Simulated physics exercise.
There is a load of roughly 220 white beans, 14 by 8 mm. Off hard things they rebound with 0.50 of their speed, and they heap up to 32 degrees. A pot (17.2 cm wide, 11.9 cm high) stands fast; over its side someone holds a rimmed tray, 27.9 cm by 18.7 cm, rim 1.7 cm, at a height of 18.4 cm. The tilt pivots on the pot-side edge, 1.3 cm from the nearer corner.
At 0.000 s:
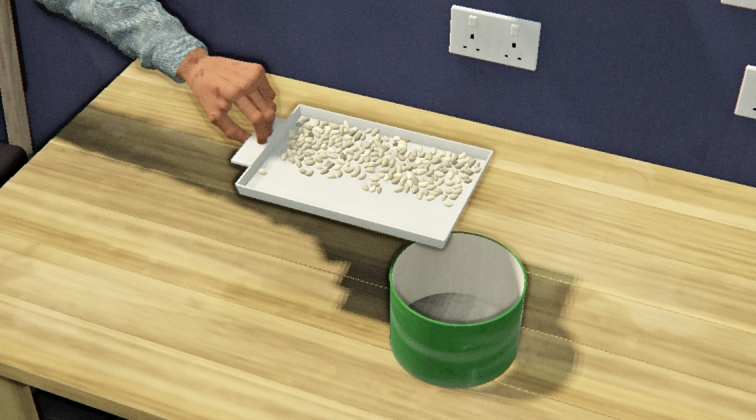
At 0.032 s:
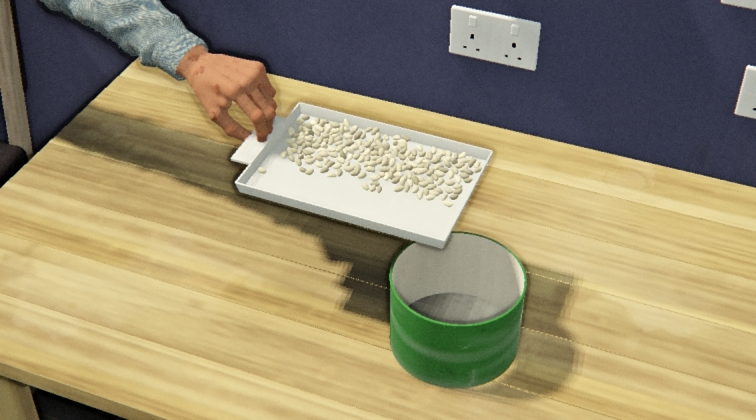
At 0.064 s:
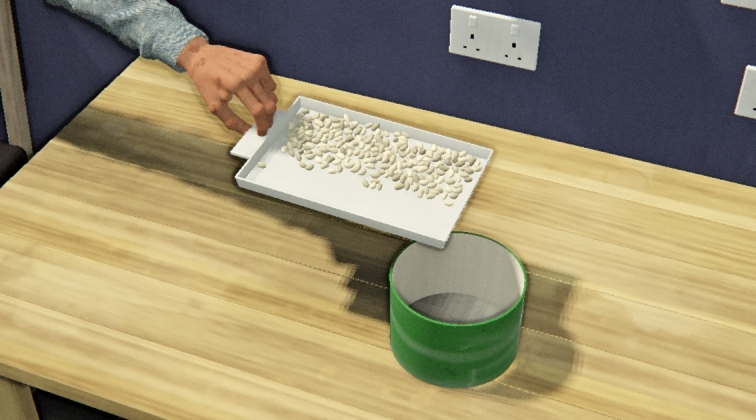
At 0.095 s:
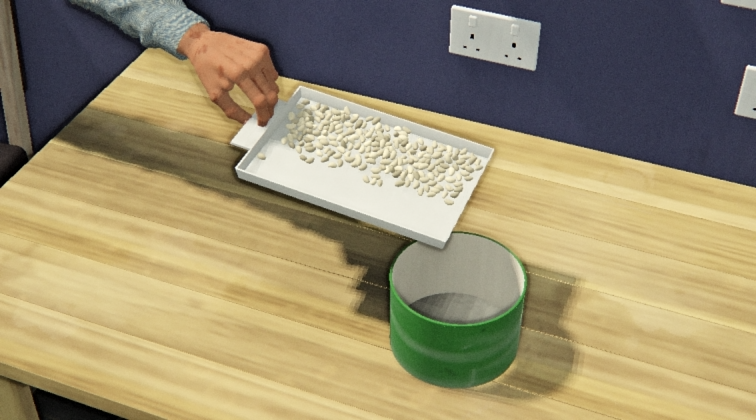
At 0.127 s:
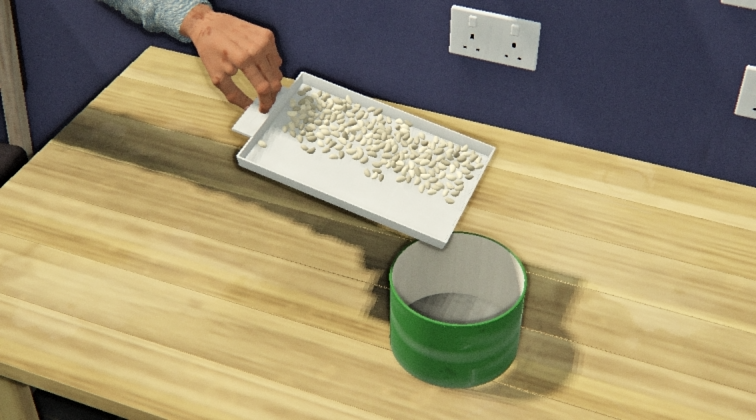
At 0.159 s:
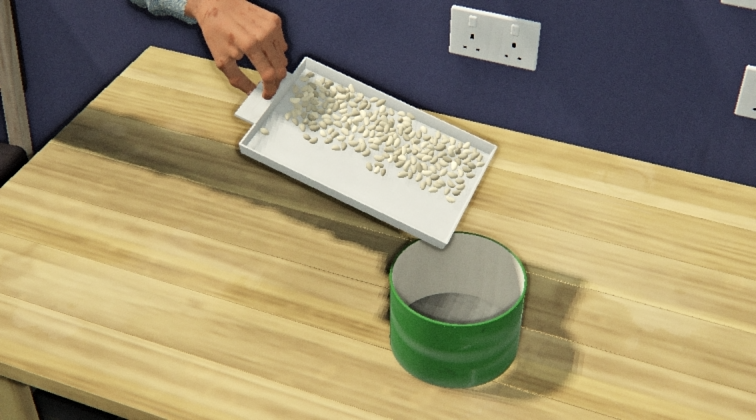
A hand in a light blue knitted sleeve holds the handle of a white rimmed tray above a pale wooden table, seen from a raised, fixed view. White beans lie scattered across the tray, with a green pot at its lower right and a double socket on the dark blue wall behind. The hand lifts the tray's left end, steepening its tilt toward the pot, while the beans barely shift.
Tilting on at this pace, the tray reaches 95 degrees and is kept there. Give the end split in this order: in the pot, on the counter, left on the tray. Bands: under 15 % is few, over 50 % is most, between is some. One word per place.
Pot: Most, counter: Some, left on the tray: Few.
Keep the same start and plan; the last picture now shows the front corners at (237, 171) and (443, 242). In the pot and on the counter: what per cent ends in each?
The pot gets 35 and the counter 65.
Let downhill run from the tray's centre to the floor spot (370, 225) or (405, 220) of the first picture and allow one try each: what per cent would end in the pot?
About 35 and 60 per cent.
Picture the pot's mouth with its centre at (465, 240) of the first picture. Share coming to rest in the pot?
About 20 per cent.
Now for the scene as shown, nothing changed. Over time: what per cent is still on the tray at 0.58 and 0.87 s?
Close to 85 at the first time and 0 at the second.
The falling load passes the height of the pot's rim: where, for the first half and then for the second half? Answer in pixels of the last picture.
Around (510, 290), then (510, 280).
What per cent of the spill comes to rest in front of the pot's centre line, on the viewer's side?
50 %.
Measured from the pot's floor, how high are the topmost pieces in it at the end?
Some 2.0 cm up.
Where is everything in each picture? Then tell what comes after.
In the first frame, tray tilt 0 degrees, front corners at (239, 183) and (443, 238); middle of the pieces at (376, 159); pot at (458, 276).
In the second frame, tray tilt 1 degrees, front corners at (239, 182) and (443, 238); middle of the pieces at (376, 158).
In the third frame, tray tilt 3 degrees, front corners at (239, 176) and (443, 238); middle of the pieces at (376, 155).
In the fourth frame, tray tilt 6 degrees, front corners at (239, 168) and (444, 239), lowest corner right front; middle of the pieces at (377, 150).
In the fifth frame, tray tilt 11 degrees, front corners at (241, 156) and (445, 239), lowest corner right front; middle of the pieces at (378, 142).
In the sixth frame, tray tilt 16 degrees, front corners at (243, 143) and (445, 240), lowest corner right front; middle of the pieces at (380, 135); pot at (458, 276). The tray's pace is about 160 degrees a second.
After 0.41 s, tilt 55 degrees; the tray holds 100 %, the pot 0 %.
After 0.58 s, tilt 82 degrees; the tray holds 85 %, the pot 0 %.
Then, at 0.87 s, tilt 95 degrees; the tray holds 0 %, the pot 55 %.
At rest (2.0 s), pot 55 %, counter 45 %, tray 0 %.
